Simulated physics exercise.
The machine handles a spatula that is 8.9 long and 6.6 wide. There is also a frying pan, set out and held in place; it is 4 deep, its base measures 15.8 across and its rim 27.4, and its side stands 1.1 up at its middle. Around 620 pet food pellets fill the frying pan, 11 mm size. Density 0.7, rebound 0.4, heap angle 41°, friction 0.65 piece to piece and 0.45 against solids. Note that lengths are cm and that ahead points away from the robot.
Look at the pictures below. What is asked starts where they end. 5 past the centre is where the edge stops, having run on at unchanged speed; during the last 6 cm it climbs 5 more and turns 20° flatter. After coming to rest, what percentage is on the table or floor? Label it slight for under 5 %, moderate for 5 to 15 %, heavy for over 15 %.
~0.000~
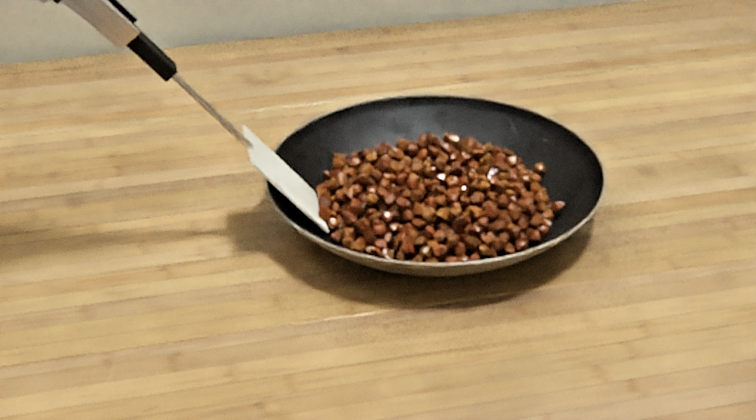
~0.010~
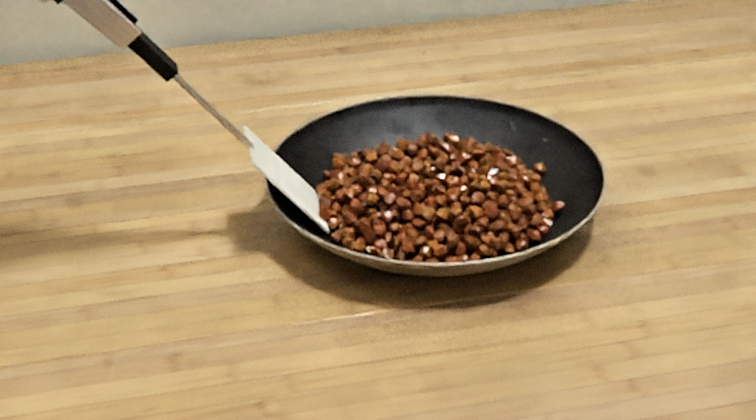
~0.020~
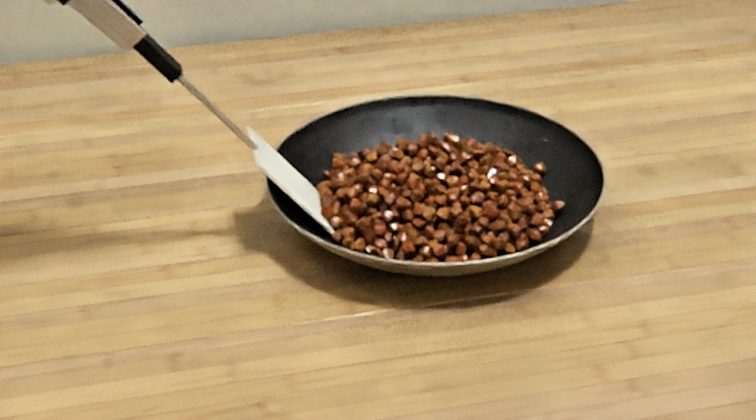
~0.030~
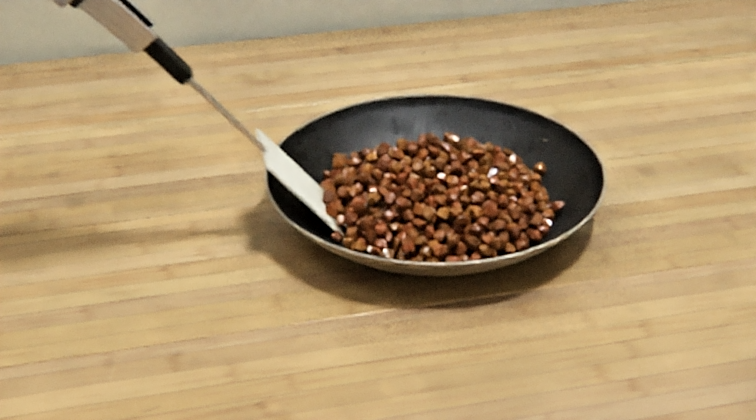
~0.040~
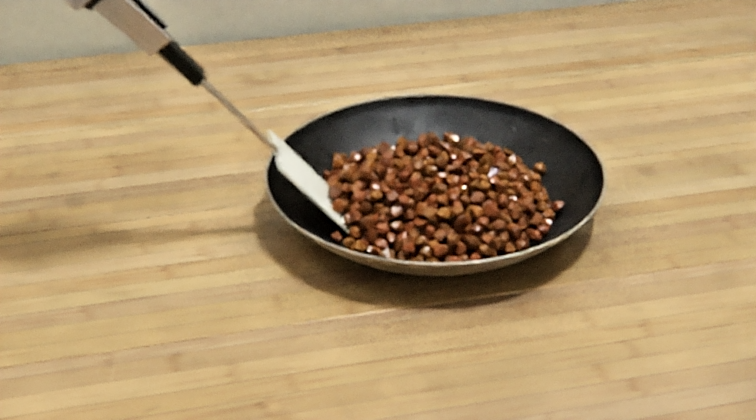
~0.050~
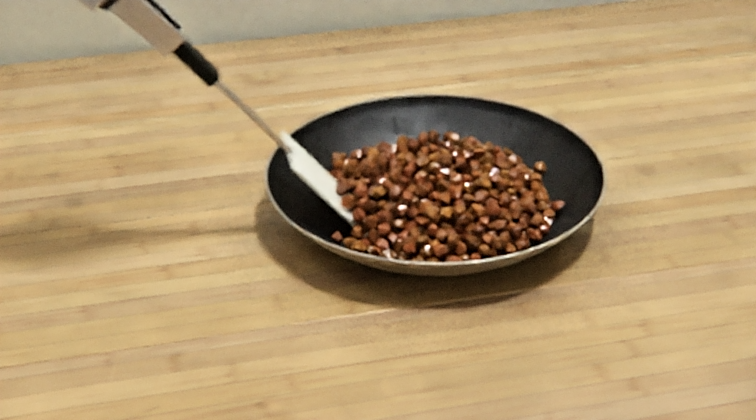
Label: Moderate.
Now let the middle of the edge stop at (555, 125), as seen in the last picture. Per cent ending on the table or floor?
About 25 per cent.
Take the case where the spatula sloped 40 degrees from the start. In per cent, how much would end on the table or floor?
Some 10 in a hundred.
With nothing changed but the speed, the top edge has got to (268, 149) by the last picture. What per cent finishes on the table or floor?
Roughly 0 per cent.
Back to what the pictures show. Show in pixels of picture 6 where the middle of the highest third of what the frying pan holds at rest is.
Roughly at (522, 174).
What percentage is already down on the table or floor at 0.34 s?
Roughly 8 percent.
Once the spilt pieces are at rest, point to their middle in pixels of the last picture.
Around (747, 175).
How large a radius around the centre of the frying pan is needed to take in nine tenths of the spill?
It comes out at close to 40 centimetres.
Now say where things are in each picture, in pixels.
In the first picture, the spatula top edge at (248, 144), sloping 52°; upper third of the load around (431, 185), from x 320 to 560, top at y 135; 615 in the frying pan.
In the second picture, the spatula top edge at (249, 145), sloping 52°; upper third of the load around (431, 185), from x 320 to 560, top at y 135.
In the third picture, the spatula top edge at (253, 146), sloping 52°; upper third of the load around (431, 185), from x 320 to 560, top at y 135.
In the fourth picture, the spatula top edge at (262, 148), sloping 52°; upper third of the load around (430, 185), from x 320 to 560, top at y 135.
In the fifth picture, the spatula top edge at (275, 149), sloping 52°; upper third of the load around (425, 185), from x 325 to 560, top at y 135.
In the sixth picture, the spatula top edge at (288, 149), sloping 52°; upper third of the load around (424, 181), from x 325 to 560, top at y 135; 615 in the frying pan.
After 0.09 s, sloping 52°, highest piece 7 above the table; 615 in the frying pan.
After 0.12 s, sloping 45°, highest piece 8 above the table; 615 in the frying pan.
After 0.34 s, sloping 32°, highest piece 5 above the table; 563 in the frying pan, 51 on the table or floor, 1 on the blade or in flight.
After 1.39 s, sloping 32°, highest piece 5 above the table; 562 in the frying pan, 53 on the table or floor.
In the end, 562 in the frying pan, 53 on the table or floor. That is 9 % on the table or floor.
